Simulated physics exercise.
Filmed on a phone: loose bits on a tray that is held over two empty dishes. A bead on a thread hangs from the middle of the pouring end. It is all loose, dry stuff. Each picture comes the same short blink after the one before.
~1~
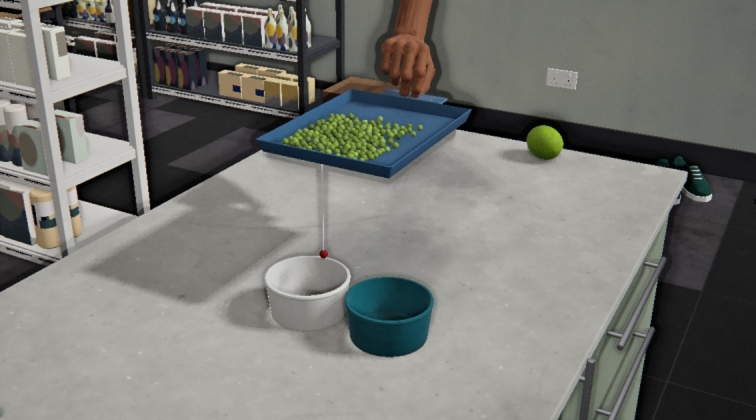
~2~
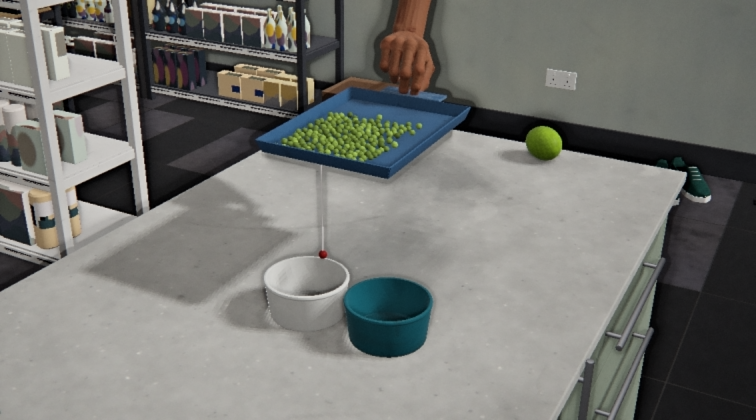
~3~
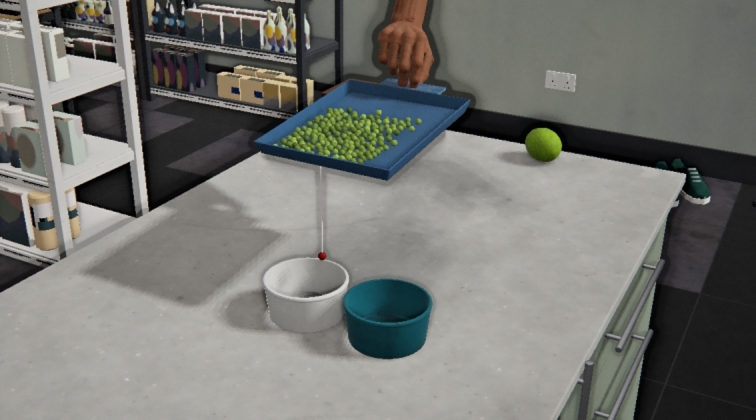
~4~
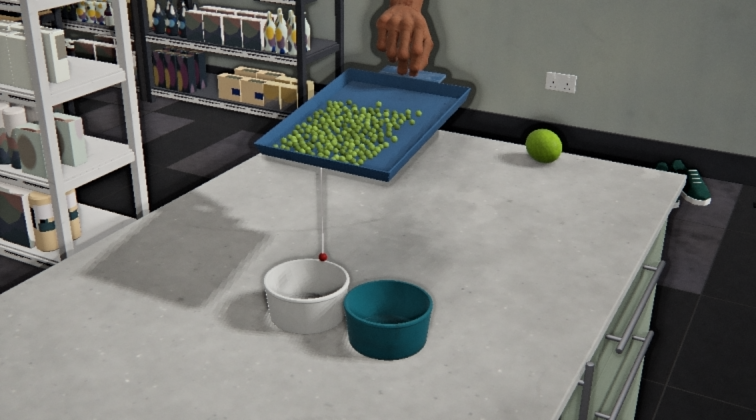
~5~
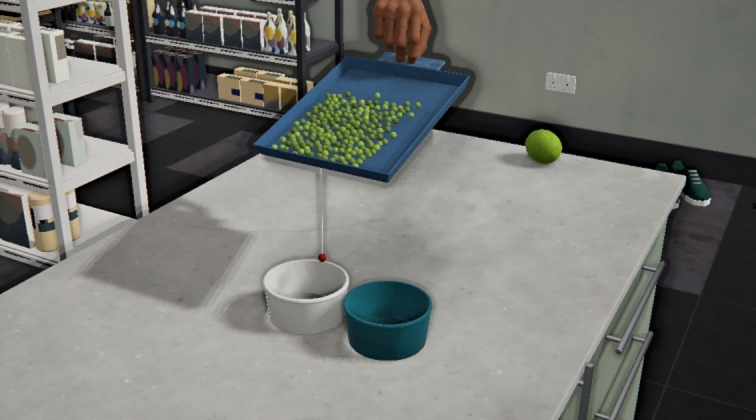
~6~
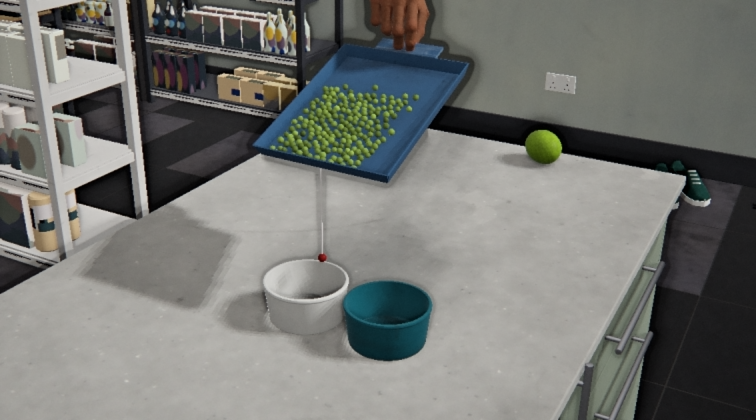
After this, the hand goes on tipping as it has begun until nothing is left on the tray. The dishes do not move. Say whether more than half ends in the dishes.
Caught overall: More than half.
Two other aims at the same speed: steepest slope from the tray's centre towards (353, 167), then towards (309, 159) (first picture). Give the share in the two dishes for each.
In turn 90 and 40 in a hundred.
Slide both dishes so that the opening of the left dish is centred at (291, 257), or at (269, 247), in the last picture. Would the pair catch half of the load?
The first try: The smaller part. The second: Less than half.
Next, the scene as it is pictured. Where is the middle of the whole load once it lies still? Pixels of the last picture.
Around (304, 316).
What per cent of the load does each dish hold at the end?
Left dish near 40 in a hundred; right dish near 20.
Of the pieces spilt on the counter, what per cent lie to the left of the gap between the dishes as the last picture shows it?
Some 100 per cent.
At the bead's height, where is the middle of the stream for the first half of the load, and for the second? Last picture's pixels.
First near (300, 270), later near (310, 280).
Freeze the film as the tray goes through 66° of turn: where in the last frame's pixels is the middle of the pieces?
Roughly at (318, 143).
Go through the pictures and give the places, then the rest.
Corners of the pouring end (263, 138) and (389, 165), level; middle of the load (345, 139), dried peas; left dish (286, 309); right dish (369, 334); bead on its thread (324, 254), in the first frame.
Corners of the pouring end (262, 139) and (388, 165), level; middle of the load (345, 138), in the second frame.
Corners of the pouring end (261, 140) and (387, 167), tipped barely, level across its low end; middle of the load (344, 137), in the third frame.
Corners of the pouring end (261, 142) and (387, 169), tipped a little, level across its low end; middle of the load (344, 134), in the fourth frame.
Corners of the pouring end (260, 143) and (386, 171), tipped a little, level across its low end; middle of the load (343, 130), in the fifth frame.
Corners of the pouring end (259, 143) and (386, 172), tipped clearly, level across its low end; middle of the load (341, 127); left dish (284, 312); right dish (367, 338), in the sixth frame.
Just after the last frame, tray tipped steeply; every one on the tray.
A moment on, tray tipped past a quarter turn; roughly a quarter in the right dish; roughly a third in the left dish; roughly a quarter outside both; roughly a quarter in the air.
Further on, tray tipped past a quarter turn; roughly a quarter in the right dish; roughly a third in the left dish; roughly a third outside both.
When it is over, tray tipped past a quarter turn; roughly a quarter in the right dish; roughly a third in the left dish; roughly a third outside both.
